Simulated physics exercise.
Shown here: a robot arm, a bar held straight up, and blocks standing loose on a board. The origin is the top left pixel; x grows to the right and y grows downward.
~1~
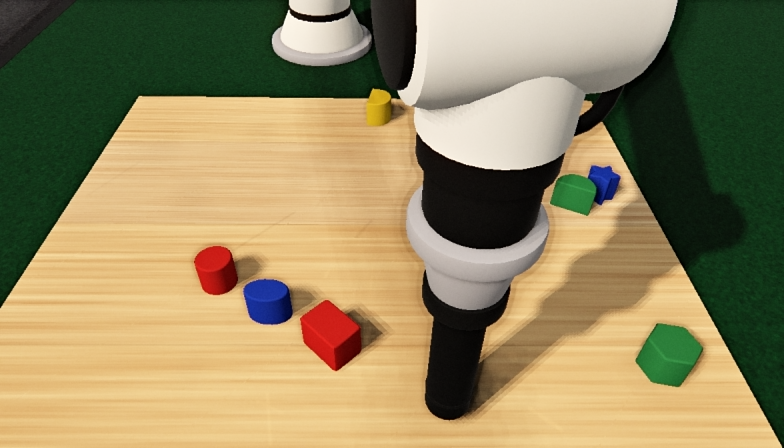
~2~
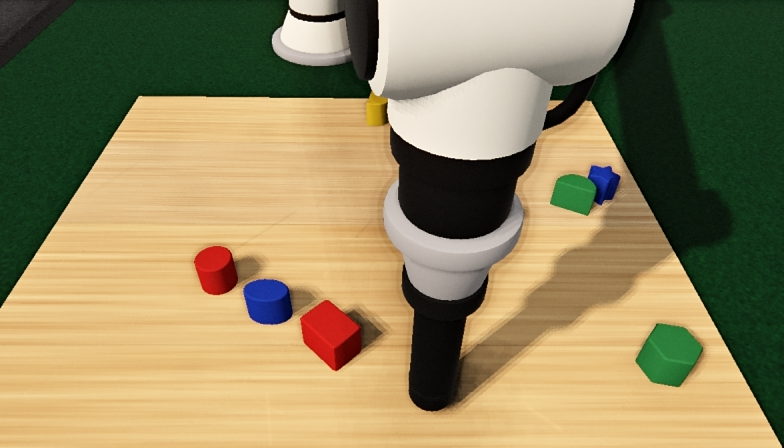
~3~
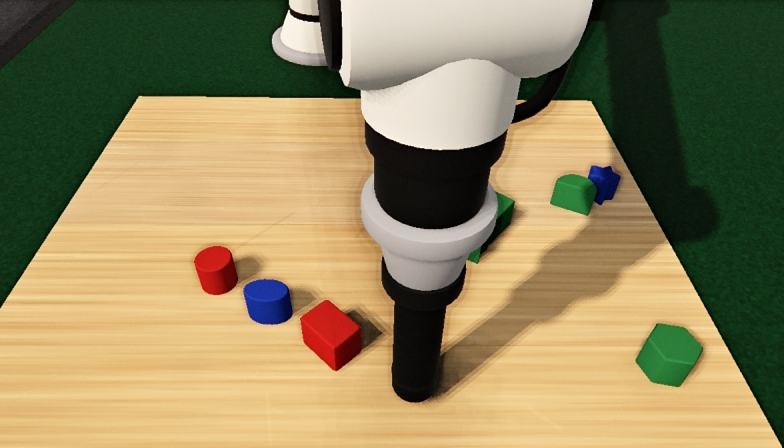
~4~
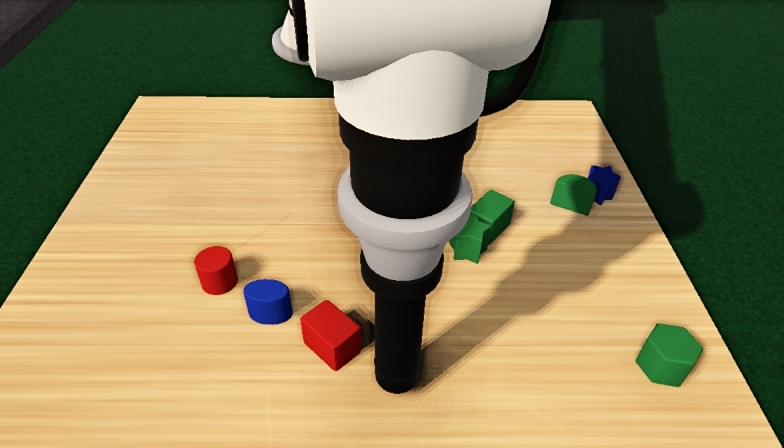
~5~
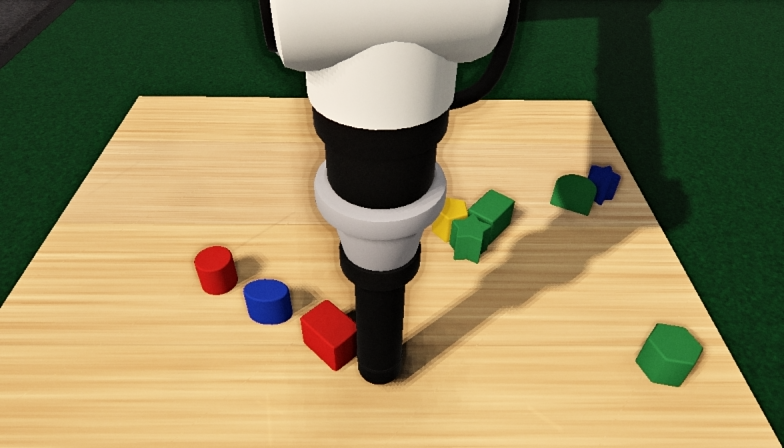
A robot arm holding a black bar upright slides it leftward and slightly away across a wooden board scattered with colored blocks. As it moves, green blocks and then a yellow one come into view behind it, and the bar ends close beside the red block, with the blocks staying in place.
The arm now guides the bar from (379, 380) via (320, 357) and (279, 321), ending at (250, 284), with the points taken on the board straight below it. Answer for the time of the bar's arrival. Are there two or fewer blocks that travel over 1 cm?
It seems not.
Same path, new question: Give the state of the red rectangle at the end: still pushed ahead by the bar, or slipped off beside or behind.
When the path is over, you would find the red rectangle off to the side or behind the bar.
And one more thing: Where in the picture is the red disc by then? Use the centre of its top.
It sits at (195, 244).
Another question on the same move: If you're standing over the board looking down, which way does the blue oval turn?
Its spin: Anticlockwise.
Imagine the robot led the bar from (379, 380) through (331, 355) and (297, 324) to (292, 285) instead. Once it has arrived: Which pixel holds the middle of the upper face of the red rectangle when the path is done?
The centre of its top face lies at (261, 241).
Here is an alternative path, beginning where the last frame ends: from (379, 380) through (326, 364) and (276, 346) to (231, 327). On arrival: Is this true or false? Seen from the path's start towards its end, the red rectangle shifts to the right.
True.
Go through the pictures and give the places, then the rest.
Tip of the bar (447, 401), middles of tops, red disc (213, 257), blue oval (266, 289), red rectangle (330, 322), in the first frame.
Bar (430, 393), nothing pushed, in the second frame.
Bar (414, 384), nothing pushed, in the third frame.
Bar (397, 376), nothing pushed, in the fourth frame.
Bar (379, 367), red disc (213, 257), blue oval (266, 289), red rectangle (330, 322), in the fifth frame.
The first path, step by step. One third of the way, bar (316, 343); blue oval (257, 282), turned 25° anticlockwise; red rectangle (299, 297), turned 30° clockwise.
Two thirds of the way, bar (276, 307); blue oval (246, 271), turned 100° anticlockwise; red rectangle (281, 262), turned 50° clockwise.
At the end, bar (247, 271); red disc (195, 244); blue oval (230, 239), turned 70° anticlockwise; red rectangle (278, 237), turned 95° clockwise.
